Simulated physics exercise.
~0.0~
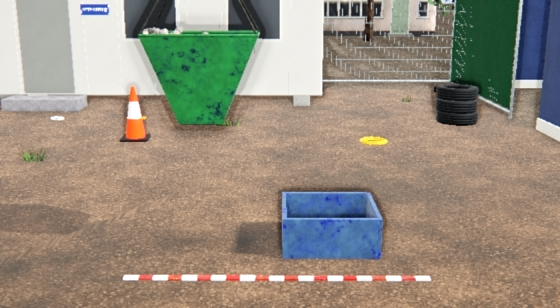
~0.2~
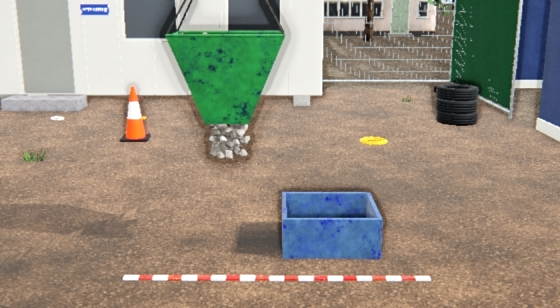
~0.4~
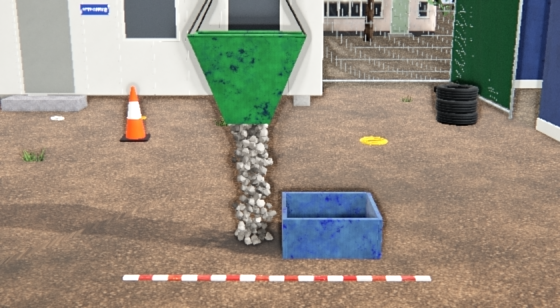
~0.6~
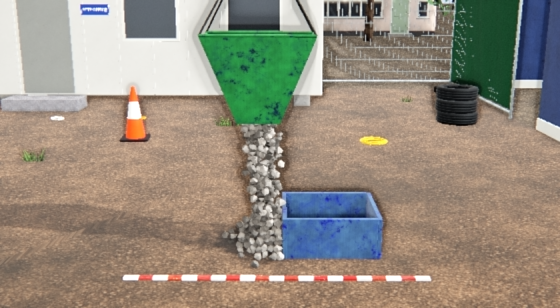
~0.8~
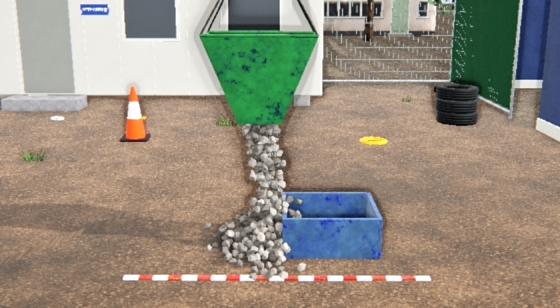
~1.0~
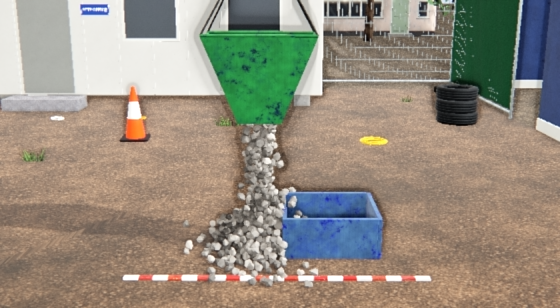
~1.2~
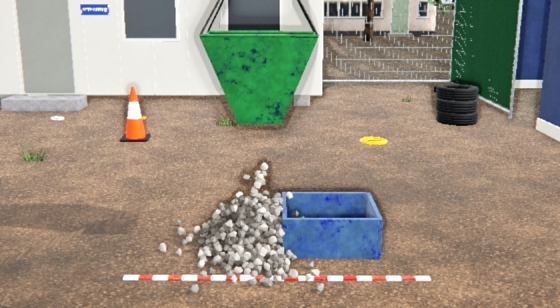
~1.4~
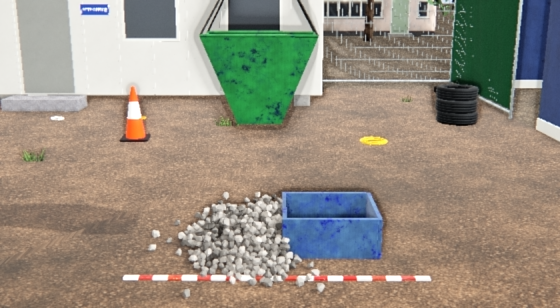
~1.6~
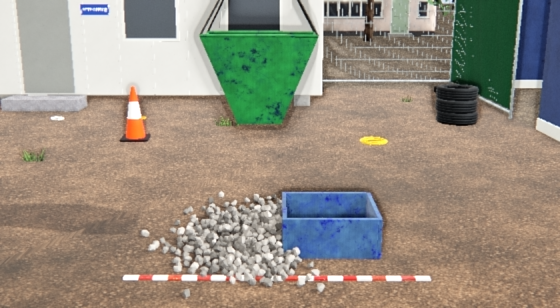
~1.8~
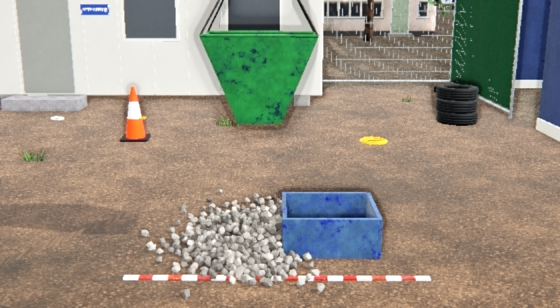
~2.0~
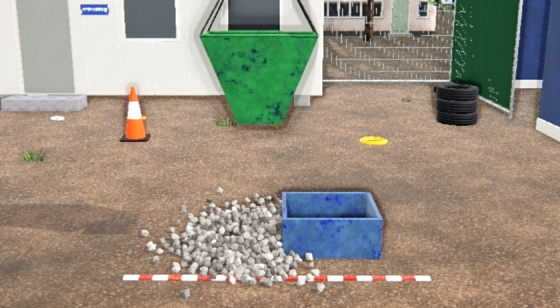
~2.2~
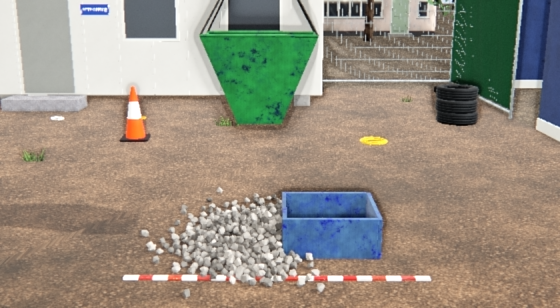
At the start, a green hopper full of crushed rock hangs over a dirt yard, up and to the left of an open blue bin, with an orange cone standing nearby. It glides to the right as grey stones begin to pour from its bottom. The stream lands just left of the bin and keeps falling as the hopper comes to a stop. Stones heap against the bin's left side and spill toward the red and white striped staff, while only a few drop inside. The hopper empties, and the pile slumps outward and settles, leaving nearly all the rock on the ground left of the bin.
